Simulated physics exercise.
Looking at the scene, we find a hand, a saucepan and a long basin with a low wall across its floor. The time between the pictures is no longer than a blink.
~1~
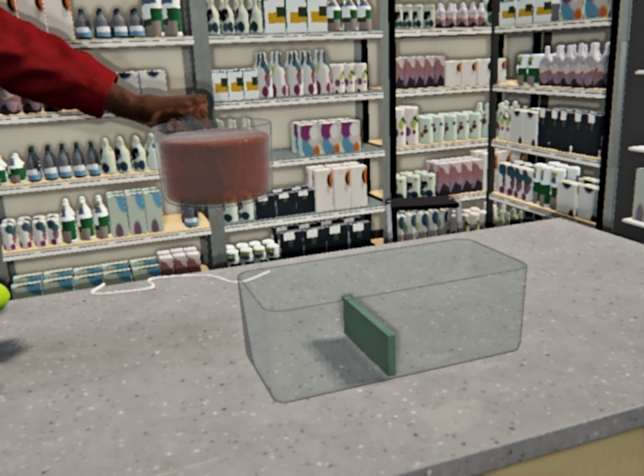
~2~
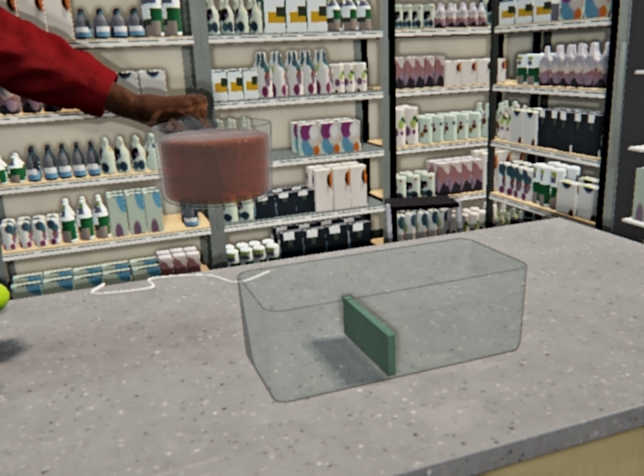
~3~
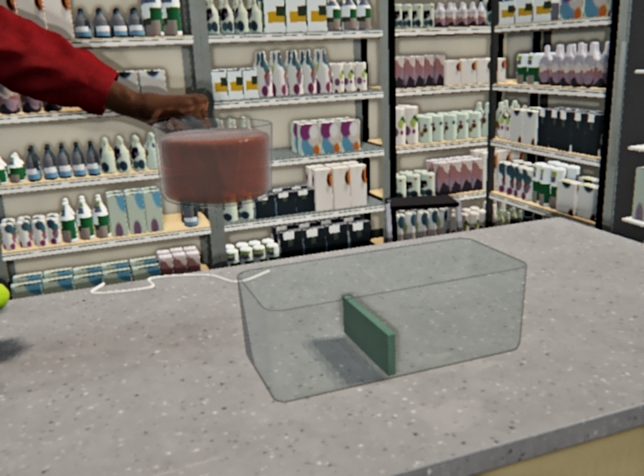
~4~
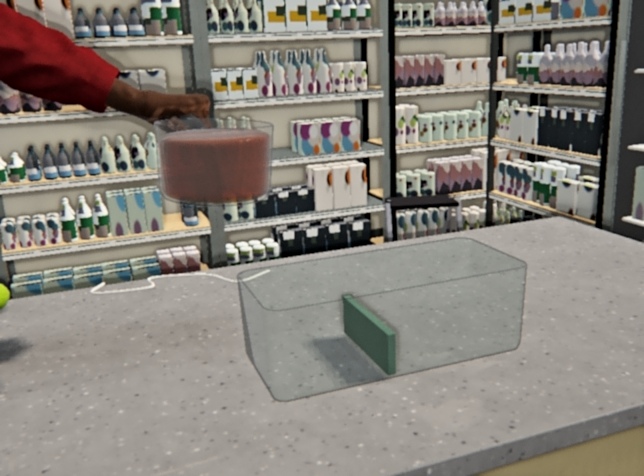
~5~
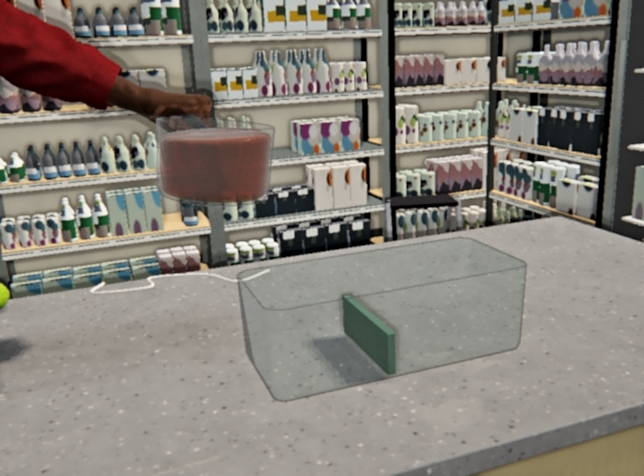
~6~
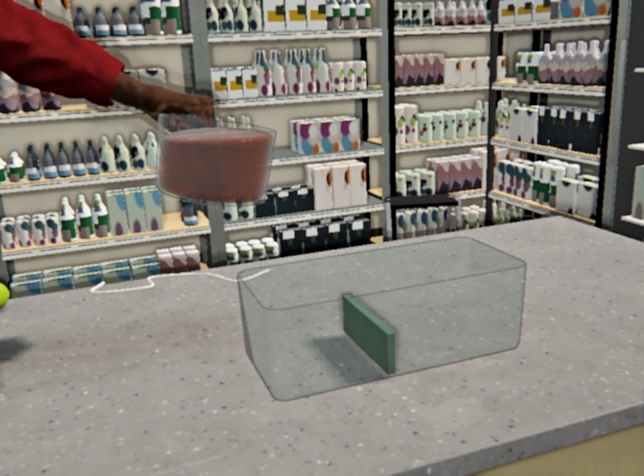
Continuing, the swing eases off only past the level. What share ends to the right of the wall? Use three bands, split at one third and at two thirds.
Under a third ends up there.
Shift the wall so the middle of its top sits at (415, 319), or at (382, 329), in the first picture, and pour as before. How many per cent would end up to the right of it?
10 per cent first, then 10 per cent.
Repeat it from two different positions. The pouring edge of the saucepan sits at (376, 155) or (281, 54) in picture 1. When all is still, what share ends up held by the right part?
About 100 % the first time, about 50 % the second.
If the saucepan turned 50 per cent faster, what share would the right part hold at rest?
It comes to about 5 per cent.
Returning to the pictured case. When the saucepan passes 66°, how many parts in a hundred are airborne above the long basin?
Some 30 per cent.
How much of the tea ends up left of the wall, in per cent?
Share approx. 95 per cent.
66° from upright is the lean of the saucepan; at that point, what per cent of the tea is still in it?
I'd put it near 65 %.
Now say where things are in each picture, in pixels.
In the first frame, it leans 0°; its right rim is at (268, 122); the tea meets the walls at (157, 141) and (265, 131); the long basin's rim runs from (250, 293) to (497, 252); the wall's top is at (367, 316).
In the second frame, it leans 0°; its right rim is at (268, 122); the tea meets the walls at (157, 140) and (265, 132).
In the third frame, it leans 2°; its right rim is at (269, 123); the tea meets the walls at (158, 139) and (265, 131).
In the fourth frame, it leans 4°; its right rim is at (270, 125); the tea meets the walls at (158, 139) and (267, 131).
In the fifth frame, it leans 7°; its right rim is at (271, 128); the tea meets the walls at (159, 139) and (268, 132).
In the sixth frame, it leans 11°; its right rim is at (273, 132); the tea meets the walls at (161, 139) and (270, 131).
A moment on, the tilt is 66° and 63 per cent is still to pour, 9 is left of the wall and 0 right of it.
Next, the tilt is 101° and 13 per cent is still to pour, 71 is left of the wall and 1 right of it.
Then the tilt is 107° and 1 per cent is still to pour, 94 is left of the wall and 2 right of it.
Later the tilt is 107° and 0 per cent is still to pour, 97 is left of the wall and 2 right of it.
In the end 97 per cent lies left of the wall, 2 right of it and 2 outside.
